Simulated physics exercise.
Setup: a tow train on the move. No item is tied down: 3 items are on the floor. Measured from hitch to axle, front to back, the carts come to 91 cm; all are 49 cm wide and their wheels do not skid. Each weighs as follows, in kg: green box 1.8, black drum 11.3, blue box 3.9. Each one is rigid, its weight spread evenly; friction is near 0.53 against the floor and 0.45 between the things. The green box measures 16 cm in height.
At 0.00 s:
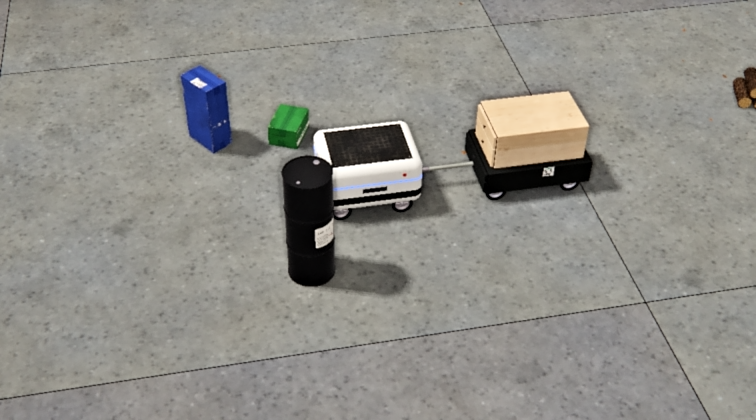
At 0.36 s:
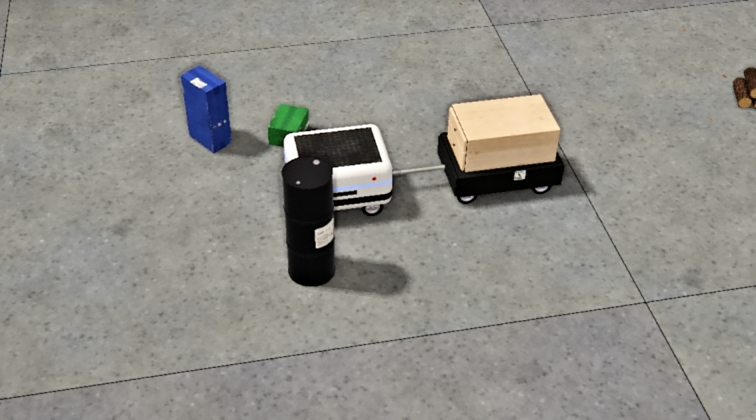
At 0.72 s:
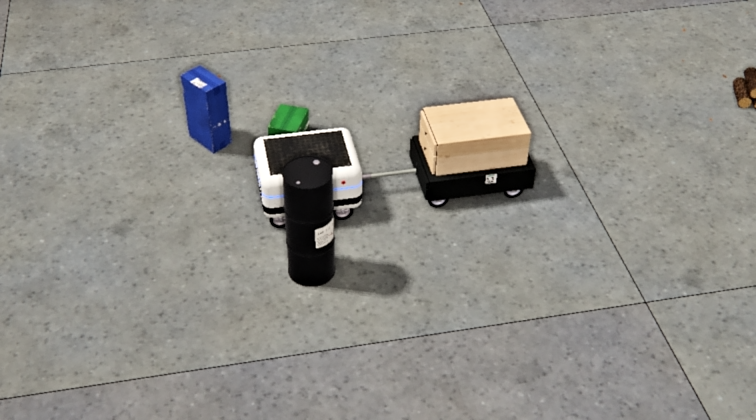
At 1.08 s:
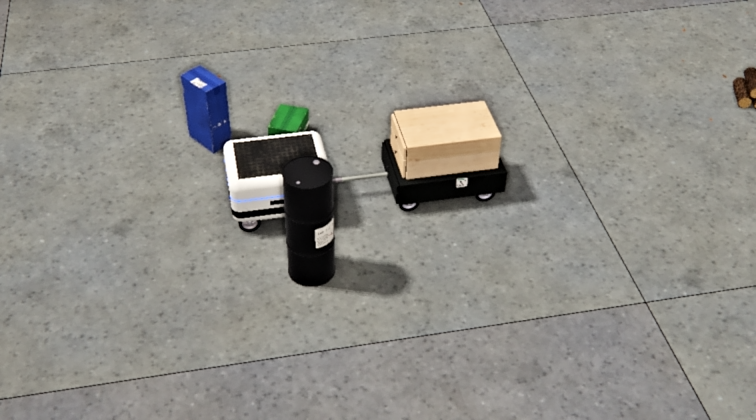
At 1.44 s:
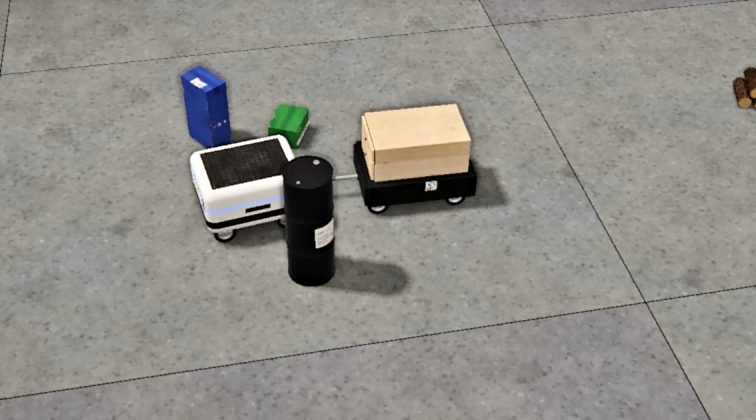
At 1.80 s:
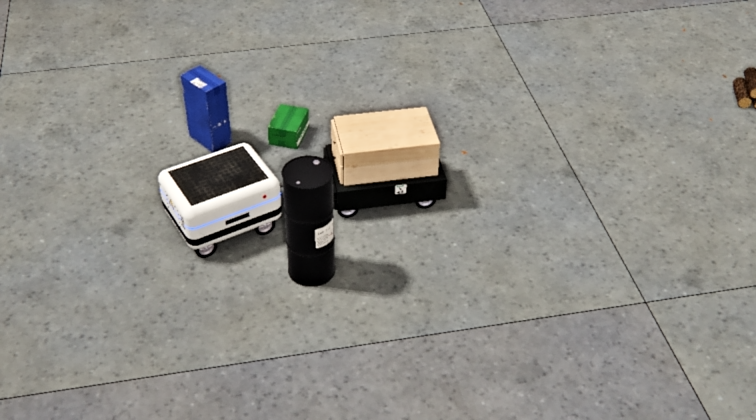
White tug towing a cart with a wooden crate leftward across a grey floor, passing behind a black drum.
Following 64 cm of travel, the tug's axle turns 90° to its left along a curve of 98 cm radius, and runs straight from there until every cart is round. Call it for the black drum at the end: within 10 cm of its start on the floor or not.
Within.
By 2.70 s, tug 146 cm along.
By 4.00 s, tug 216 cm along.
By 5.90 s, tug 319 cm along.
When it is over (7.7 s), all 3 within 10 cm of the start. End places, in pixels of the last picture, black drum near (310, 223).
